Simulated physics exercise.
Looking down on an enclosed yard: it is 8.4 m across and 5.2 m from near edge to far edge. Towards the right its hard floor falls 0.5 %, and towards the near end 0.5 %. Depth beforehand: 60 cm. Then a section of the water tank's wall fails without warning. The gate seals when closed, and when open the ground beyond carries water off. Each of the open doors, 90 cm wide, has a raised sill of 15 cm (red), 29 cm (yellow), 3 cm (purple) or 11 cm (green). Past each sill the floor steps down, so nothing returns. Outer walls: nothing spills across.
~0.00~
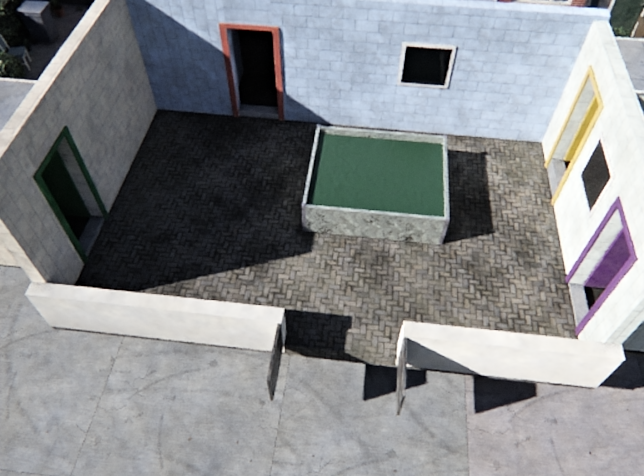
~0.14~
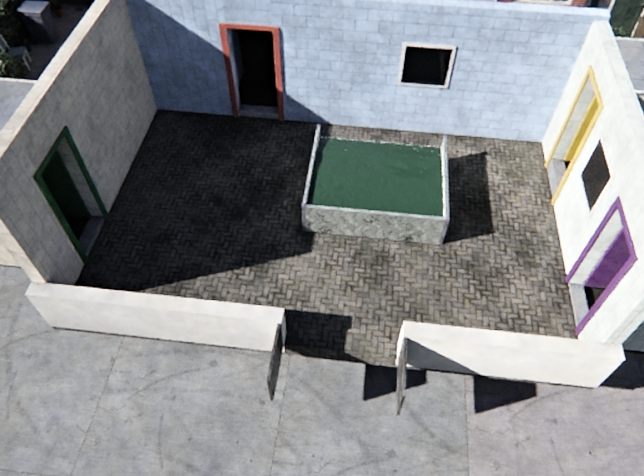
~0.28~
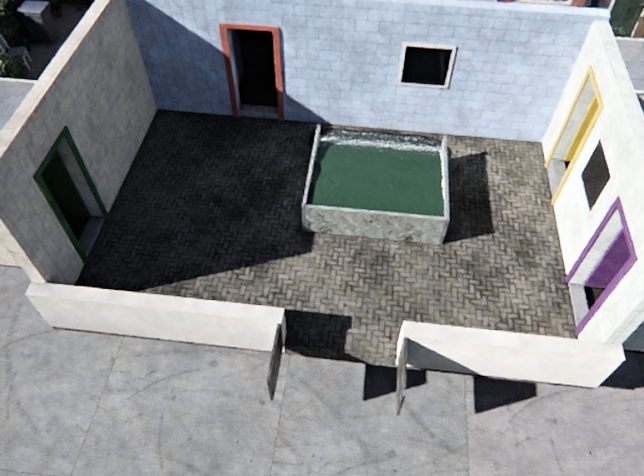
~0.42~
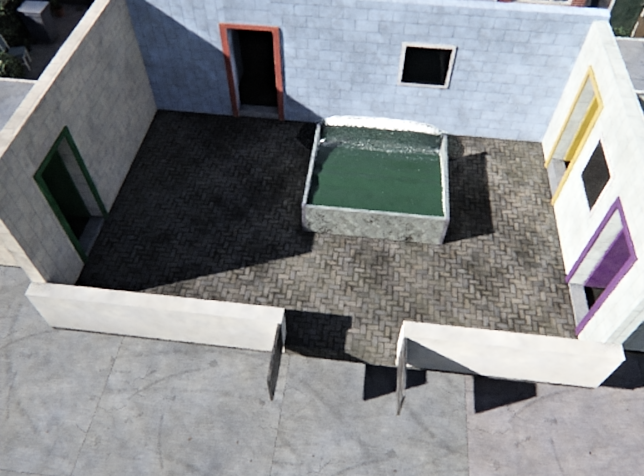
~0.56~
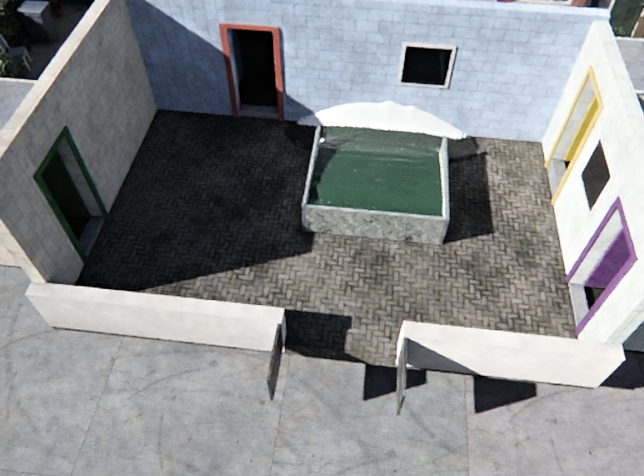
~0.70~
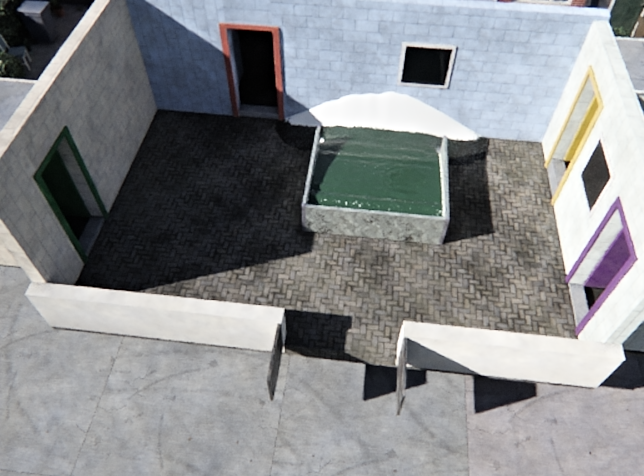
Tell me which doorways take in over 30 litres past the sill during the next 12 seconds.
My prediction: Red door: Below the cap; yellow door: Below the cap; purple door: Above the cap; green door: Below the cap.
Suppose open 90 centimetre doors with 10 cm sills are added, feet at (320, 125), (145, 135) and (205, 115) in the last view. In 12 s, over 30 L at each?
In sequence the answers are more than that, more than that and less than that.
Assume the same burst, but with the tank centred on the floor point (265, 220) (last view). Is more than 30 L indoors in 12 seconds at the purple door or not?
Purple: Beyond limit.
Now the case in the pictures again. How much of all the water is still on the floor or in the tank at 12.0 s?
Close to 86 in a hundred remains.
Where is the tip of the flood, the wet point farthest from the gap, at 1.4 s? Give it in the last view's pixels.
Near (212, 117).
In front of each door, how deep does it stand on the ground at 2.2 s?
Door by door in cm, red shows 12, yellow shows 28, purple shows 0, green shows 0.
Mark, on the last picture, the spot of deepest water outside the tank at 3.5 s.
Roughly (528, 150).
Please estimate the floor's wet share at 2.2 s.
Wet share: Near 30 percent.
After 1.4 s water covers 15 % of the floor and is deepest (47 cm) near (374, 136); red door 9 cm at the sill, 0 L in, yellow door not reached, purple door not reached, green door not reached.
After 2.2 s water covers 30 % of the floor and is deepest (40 cm) near (536, 150); red door 12 cm at the sill, 0 L in, yellow door 28 cm at the sill, 0 L in, purple door not reached, green door not reached.
After 3.5 s water covers 50 % of the floor and is deepest (24 cm) near (528, 150); red door 8 cm at the sill, 0 L in, yellow door 20 cm at the sill, 1 L in, purple door 5 cm at the sill, 0 L in, green door 7 cm at the sill, 0 L in.
After 7.0 s water covers 90 % of the floor and is deepest (18 cm) near (536, 150); red door 5 cm at the sill, 0 L in, yellow door 15 cm at the sill, 2 L in, purple door 6 cm at the sill, 13 L in, green door 4 cm at the sill, 0 L in.
After 12.0 s water covers 95 % of the floor and is deepest (10 cm) near (268, 329); red door 3 cm at the sill, 0 L in, yellow door 7 cm at the sill, 2 L in, purple door 9 cm at the sill, 78 L in, green door 6 cm at the sill, 0 L in.
